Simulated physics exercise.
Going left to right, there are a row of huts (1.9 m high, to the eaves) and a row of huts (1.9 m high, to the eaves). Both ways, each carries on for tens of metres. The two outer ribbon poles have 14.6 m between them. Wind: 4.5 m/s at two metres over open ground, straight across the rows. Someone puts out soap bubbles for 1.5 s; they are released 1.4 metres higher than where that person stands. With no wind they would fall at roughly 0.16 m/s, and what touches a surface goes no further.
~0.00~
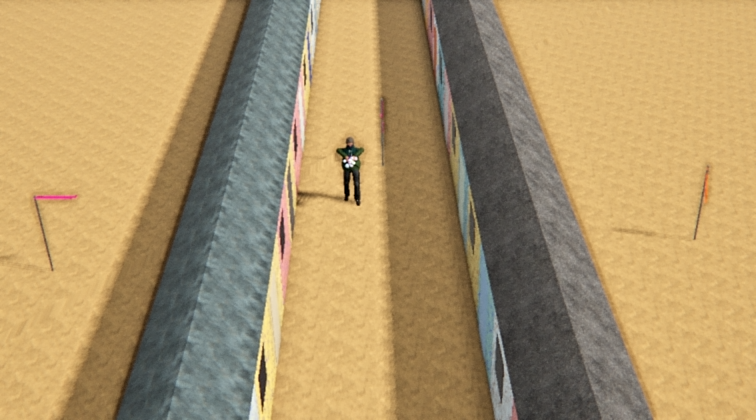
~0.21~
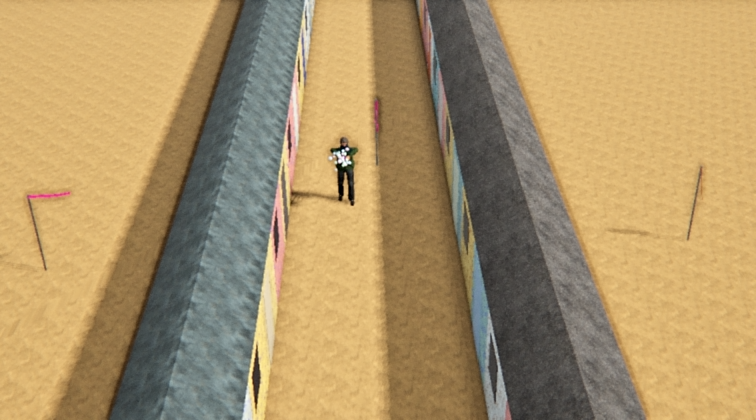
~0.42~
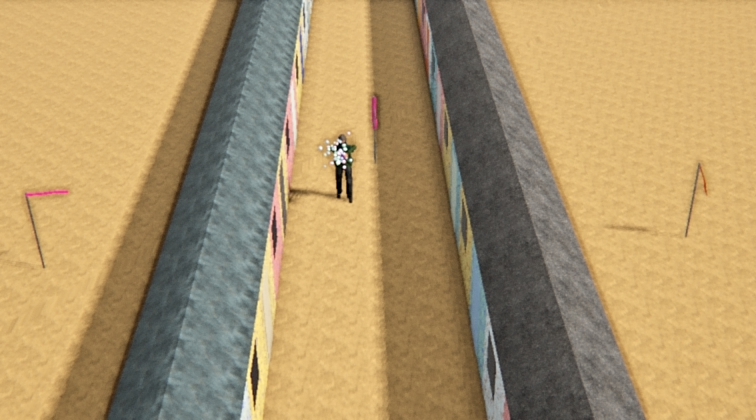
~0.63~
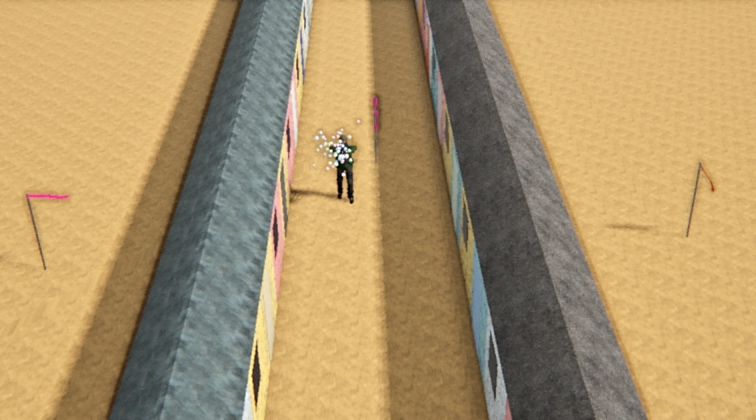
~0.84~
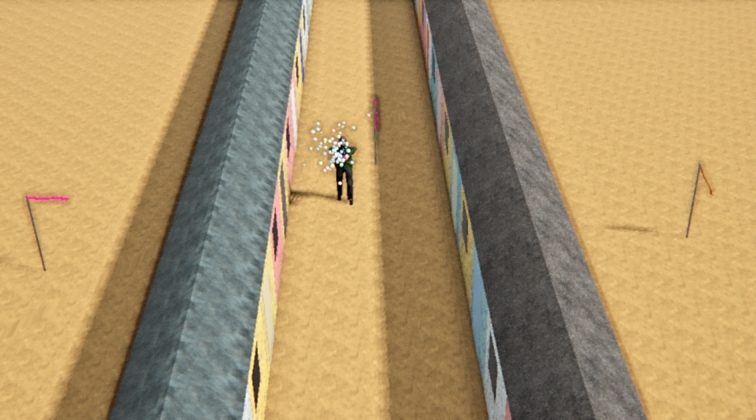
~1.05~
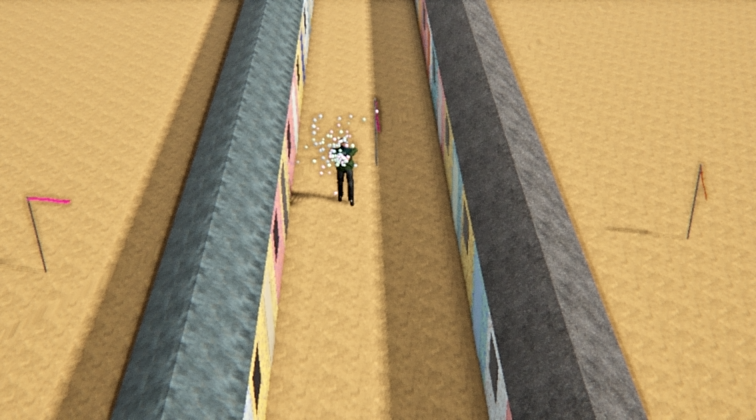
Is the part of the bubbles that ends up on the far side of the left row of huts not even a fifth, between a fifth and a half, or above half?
Below one fifth ends up on the far side.
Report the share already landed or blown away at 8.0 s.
Roughly 25 %.
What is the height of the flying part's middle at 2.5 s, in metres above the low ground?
About 2.4 m high.
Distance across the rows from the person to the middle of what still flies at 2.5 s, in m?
My estimate would be some 0.0 metres.
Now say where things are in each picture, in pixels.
The left ribbon ends at (77, 197), leaning 90 degrees to the right and the bubbles in the air span x = 345 to 355 around y = 160, in the first picture.
The bubbles in the air span x = 335 to 350 around y = 160, in the second picture.
The inner ribbon ends at (375, 129), hanging almost straight, the bubbles in the air span x = 330 to 345 around y = 155 and the top of the left row of huts crosses (236, 115), in the third picture.
The left ribbon ends at (69, 196), leaning 90 degrees to the right and the bubbles in the air span x = 325 to 350 around y = 150, in the fourth picture.
The right ribbon ends at (711, 195), leaning 25 degrees to the right and the bubbles in the air span x = 320 to 350 around y = 150, in the fifth picture.
The inner ribbon ends at (379, 131), hanging almost straight, the bubbles in the air span x = 320 to 355 around y = 150 and the top of the left row of huts crosses (237, 118), in the sixth picture.
After 2.5 s, 0 % is beyond the left row of huts; 0 % has touched down or left; the middle of what still flies is 2.4 m above the low ground, near (349, 125).
After 4.0 s, 0 % is beyond the left row of huts; 2 % has touched down or left; the middle of what still flies is 2.4 m above the low ground, near (402, 123).
After 8.0 s, 0 % is beyond the left row of huts; 25 % has touched down or left; the middle of what still flies is 1.8 m above the low ground, near (380, 148).
After 20.0 s, 0 % is beyond the left row of huts; 80 % has touched down or left; the middle of what still flies is 1.7 m above the low ground, near (622, 140).
After 45.0 s, 0 % is beyond the left row of huts; 100 % has touched down or left.
